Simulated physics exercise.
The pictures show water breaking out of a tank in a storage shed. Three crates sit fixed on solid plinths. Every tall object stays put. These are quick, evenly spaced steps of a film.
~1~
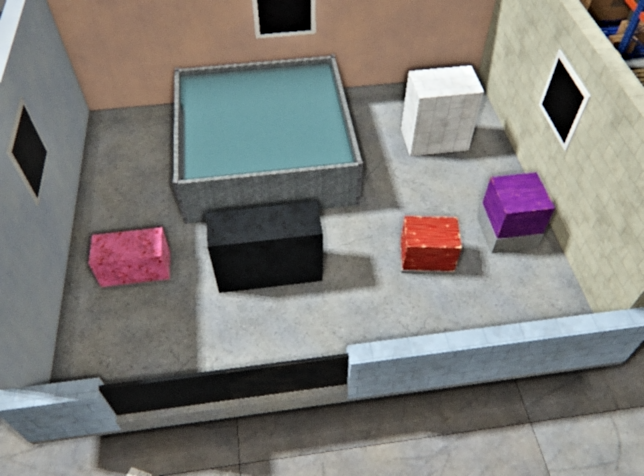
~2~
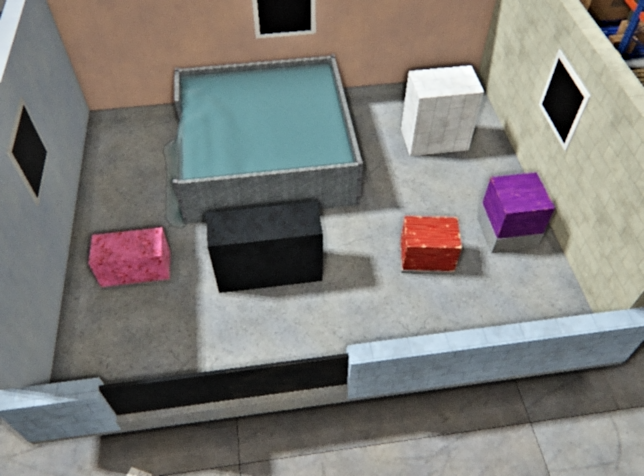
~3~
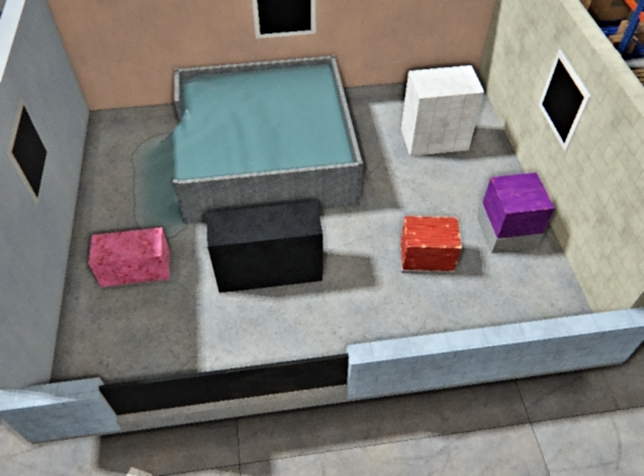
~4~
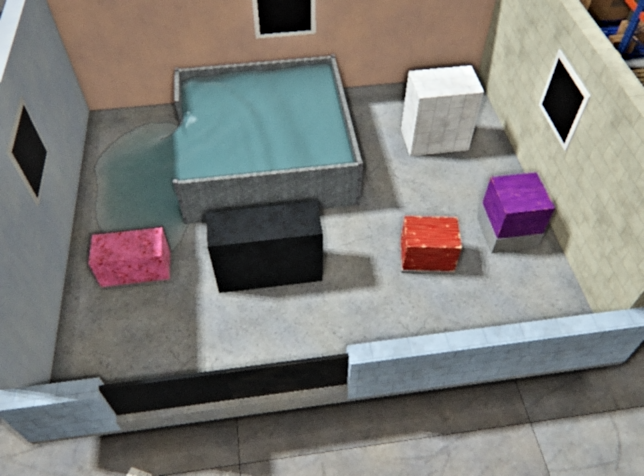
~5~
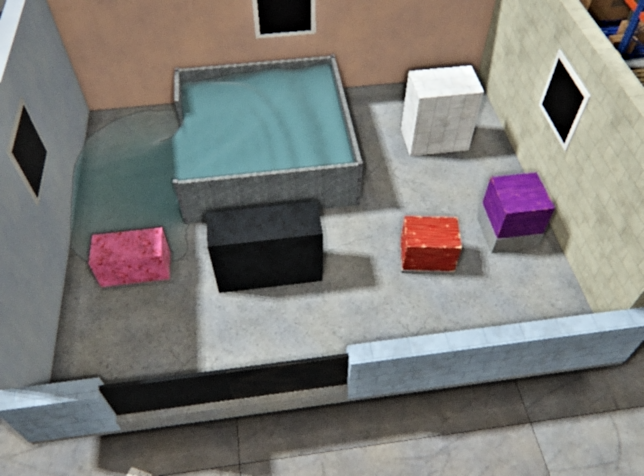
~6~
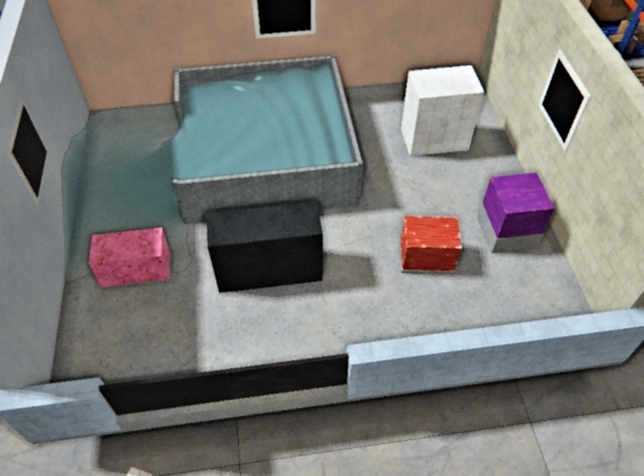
A storage shed with low walls, seen from above at a fixed angle, has a grey concrete floor and dark diamond-shaped openings in its side walls. A stone-edged tank of teal water sits at the back, a white block to its right, with pink, black, red and purple blocks in front. Water breaks out of the tank's left side, ripples inside, and spreads thinly across the floor to the left wall.
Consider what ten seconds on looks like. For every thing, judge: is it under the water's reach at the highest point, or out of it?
The red crate is touched by water; the pink crate is touched by water; the purple crate remains untouched by water.
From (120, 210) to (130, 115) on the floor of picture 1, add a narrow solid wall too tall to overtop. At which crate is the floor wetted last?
My answer: The crate marked purple.
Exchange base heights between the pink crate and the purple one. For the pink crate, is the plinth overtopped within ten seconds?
The pink one gets flooded.
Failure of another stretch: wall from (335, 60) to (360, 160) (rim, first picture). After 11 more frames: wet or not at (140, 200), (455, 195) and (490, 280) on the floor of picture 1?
In order: Spared, swamped, swamped.
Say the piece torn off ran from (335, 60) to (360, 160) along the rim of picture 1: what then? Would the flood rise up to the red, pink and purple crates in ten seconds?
As it turns out, the red crate is swamped, the pink crate is swamped, and the purple crate is swamped.
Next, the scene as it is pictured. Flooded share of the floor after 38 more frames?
About 95 in a hundred.
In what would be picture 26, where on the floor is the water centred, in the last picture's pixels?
My reading is close to (205, 187).
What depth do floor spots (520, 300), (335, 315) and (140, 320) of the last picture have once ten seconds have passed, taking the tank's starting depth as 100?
Going place by place: 16 %, 12 % and 8 %.
A moment on, water covers 20 % of the floor; the red crate not reached, the pink crate water round its plinth, the purple crate not reached.
Next, water covers 35 % of the floor; the red crate not reached, the pink crate water round its plinth, the purple crate not reached.
Then, water covers 65 % of the floor; the red crate water round its plinth, the pink crate water round its plinth, the purple crate not reached.
Later, water covers 95 % of the floor; the red crate water round its plinth, the pink crate water round its plinth, the purple crate water round its plinth.
In the end, water covers 100 % of the floor; the red crate was topped, the pink crate was topped, the purple crate stayed above the water.
